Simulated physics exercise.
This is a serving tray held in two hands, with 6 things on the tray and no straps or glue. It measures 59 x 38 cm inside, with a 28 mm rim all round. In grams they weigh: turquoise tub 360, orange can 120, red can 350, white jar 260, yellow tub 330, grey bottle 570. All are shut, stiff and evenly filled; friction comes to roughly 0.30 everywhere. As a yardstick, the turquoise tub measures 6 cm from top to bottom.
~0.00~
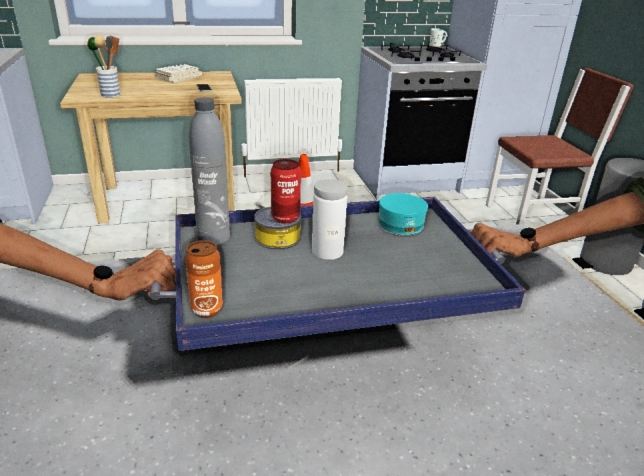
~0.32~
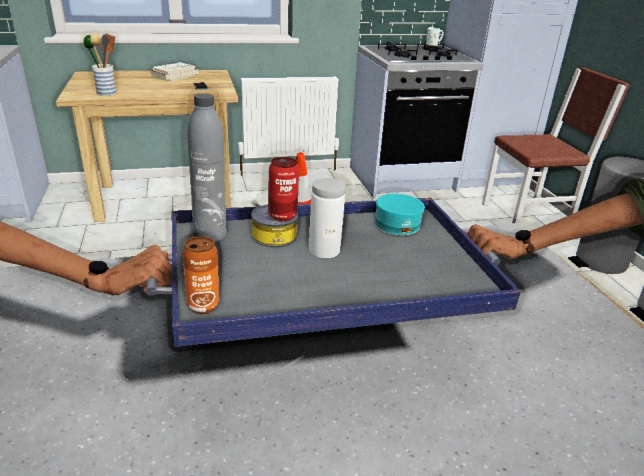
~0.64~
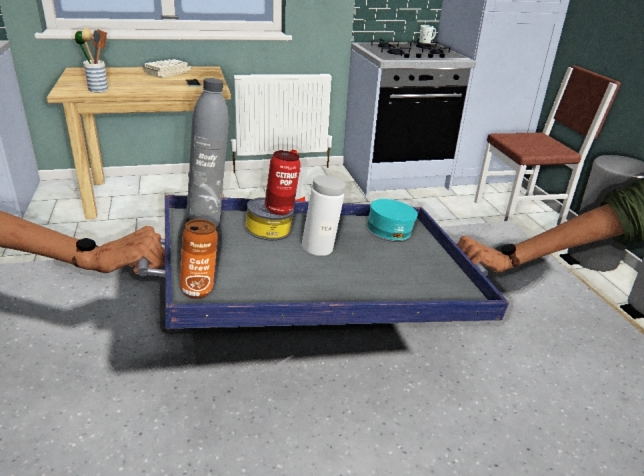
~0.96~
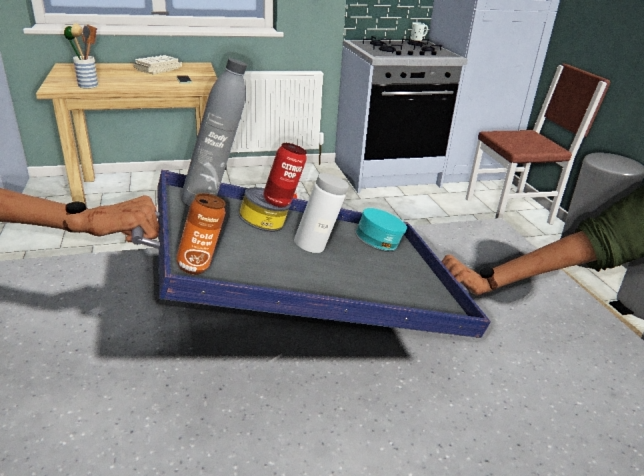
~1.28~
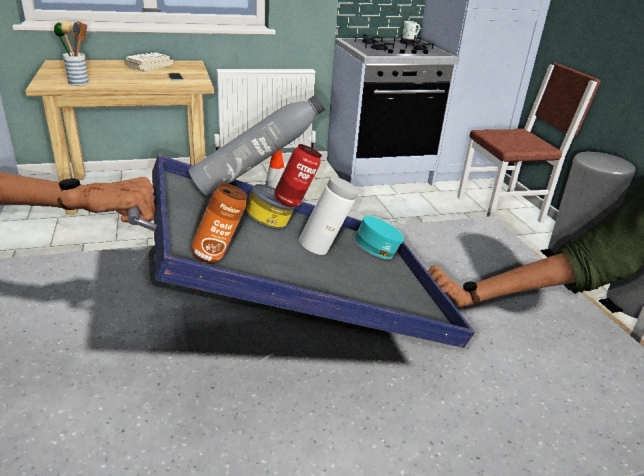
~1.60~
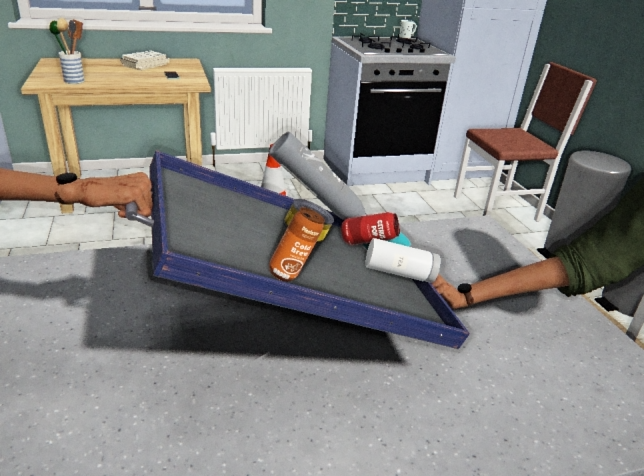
In a kitchen, two hands tilting a blue-rimmed tray down to the right, the grey bottle toppling before other containers slide rightward.
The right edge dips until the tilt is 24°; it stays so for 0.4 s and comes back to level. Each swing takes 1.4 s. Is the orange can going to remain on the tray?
The orange can slides or falls off.
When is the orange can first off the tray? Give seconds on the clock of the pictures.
Near 2.0 s.
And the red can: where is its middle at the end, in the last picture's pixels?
At about (407, 226).
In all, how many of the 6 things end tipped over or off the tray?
In all, 4.
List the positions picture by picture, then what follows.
Tray level; orange can (204, 280); turquoise tub (402, 214), in the first frame.
Tilt 1°, right edge down; white jar (327, 218); yellow tub (275, 225), in the second frame.
Tilt 7°, right edge down; grey bottle (208, 156); turquoise tub (391, 220), in the third frame.
Tilt 17°, right edge down; red can (285, 176); white jar (321, 213), in the fourth frame.
Tilt 23°, right edge down; grey bottle (259, 143) 34° off its base; yellow tub (270, 207) moved 2 cm, in the fifth frame.
Tilt 24°, right edge down; orange can (296, 245) moved 17 cm, in the sixth frame.
After 1.90 s, tilt 24°, right edge down; white jar and grey bottle now off the tray; orange can 7° off its base near (413, 280); red can on its side.
After 2.20 s, tilt 22°, right edge down; orange can now off the tray; red can on its side; yellow tub moved 23 cm.
In the end (3.8 s), off the tray, orange can, white jar and grey bottle; toppled on the tray, red can; not toppled but over 5 cm from the start, turquoise tub and yellow tub. In the last view, orange can near (505, 365).
